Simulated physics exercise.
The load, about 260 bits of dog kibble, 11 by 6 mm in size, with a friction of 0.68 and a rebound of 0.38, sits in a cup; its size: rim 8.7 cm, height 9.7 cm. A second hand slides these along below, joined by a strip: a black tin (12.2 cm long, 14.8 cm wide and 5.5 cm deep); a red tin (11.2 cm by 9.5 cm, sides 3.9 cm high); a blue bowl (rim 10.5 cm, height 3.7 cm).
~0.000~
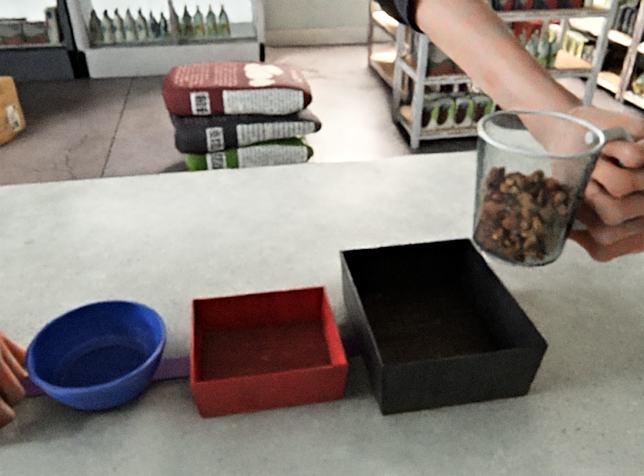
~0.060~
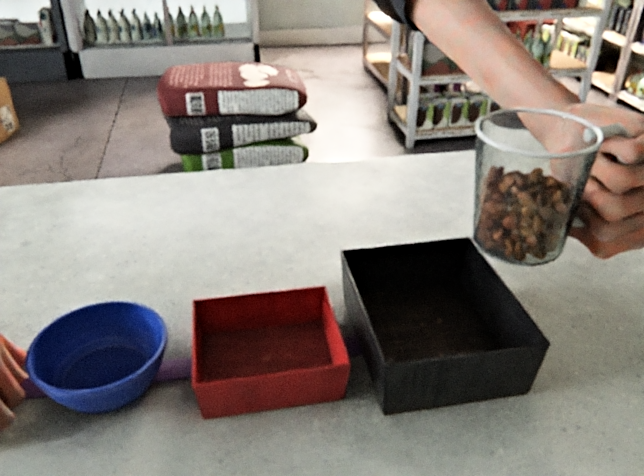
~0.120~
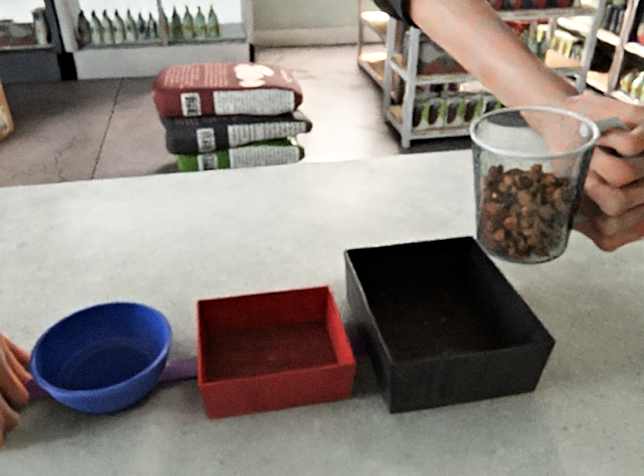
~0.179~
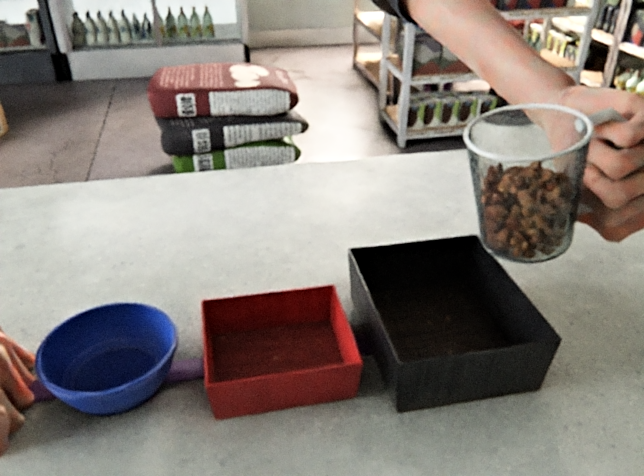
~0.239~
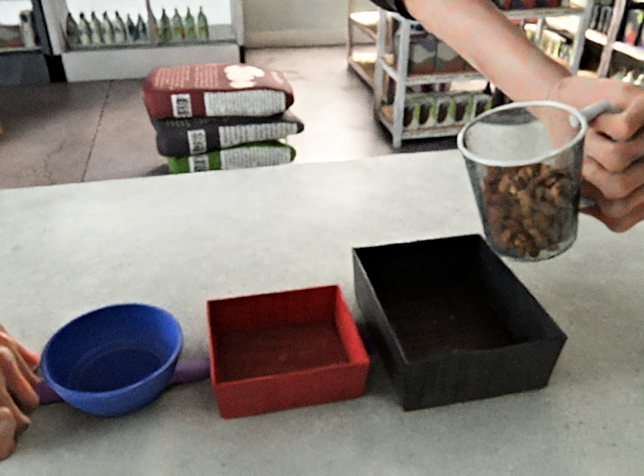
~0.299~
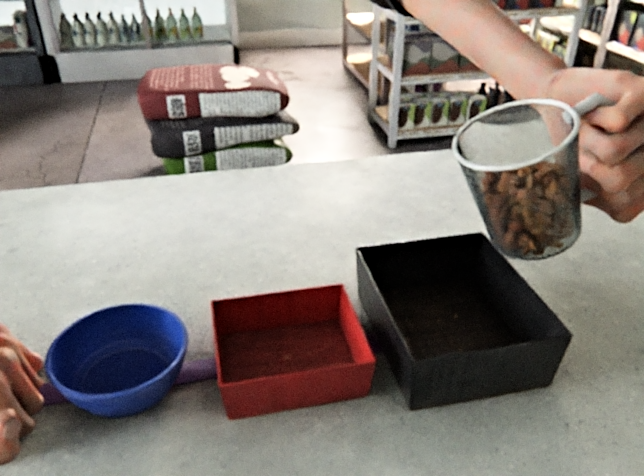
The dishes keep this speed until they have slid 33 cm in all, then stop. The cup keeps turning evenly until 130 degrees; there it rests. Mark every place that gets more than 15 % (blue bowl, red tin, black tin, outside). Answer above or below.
Blue bowl below, red tin above, black tin below, outside above.
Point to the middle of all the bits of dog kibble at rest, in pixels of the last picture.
Around (624, 303).
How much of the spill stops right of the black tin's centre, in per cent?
Some 0 per cent.
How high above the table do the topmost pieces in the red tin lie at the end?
Roughly 2.5 cm.
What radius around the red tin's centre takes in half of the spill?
Some 8 cm.
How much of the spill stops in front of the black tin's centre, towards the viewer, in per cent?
Some 50 per cent.
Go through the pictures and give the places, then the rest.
The first frame shows cup at (531, 174); tilt 0 degrees; dishes slid 0.0 cm; lip at (485, 136); top of the load at (515, 181); black tin at (433, 292); red tin at (265, 330); blue bowl at (98, 341).
The second frame shows cup at (530, 173); tilt 1 degrees; dishes slid 0.1 cm; lip at (483, 136); top of the load at (515, 180).
The third frame shows cup at (528, 175); tilt 6 degrees; dishes slid 0.6 cm; low side left; lip at (478, 140); top of the load at (491, 180).
The fourth frame shows cup at (526, 177); tilt 11 degrees; dishes slid 1.0 cm; low side left; lip at (472, 146); top of the load at (507, 179).
The fifth frame shows cup at (525, 180); tilt 17 degrees; dishes slid 1.5 cm; low side left; lip at (466, 152); top of the load at (514, 176).
The sixth frame shows cup at (524, 182); tilt 22 degrees; dishes slid 2.0 cm; low side left; lip at (460, 158); top of the load at (527, 174); black tin at (453, 287); red tin at (288, 329); blue bowl at (118, 346). It turns about 95 degrees a second.
After 1.58 s, tilt 130 degrees; red tin 65 %, outside 20 %, cup 10 %, in the air 5 %; middle of all pieces on or above the table near (444, 315).
Then, at 2.66 s, tilt 130 degrees; red tin 80 %, outside 20 %; middle of all pieces on or above the table near (509, 320).
After 3.64 s, tilt 130 degrees; red tin 80 %, outside 20 %; middle of all pieces on or above the table near (581, 309).
Then, at 4.58 s, tilt 130 degrees; red tin 80 %, outside 20 %; middle of all pieces on or above the table near (620, 303).
At rest (4.8 s), red tin 80 %, black tin 0 %, outside 20 %, cup 0 %, blue bowl 0 %.
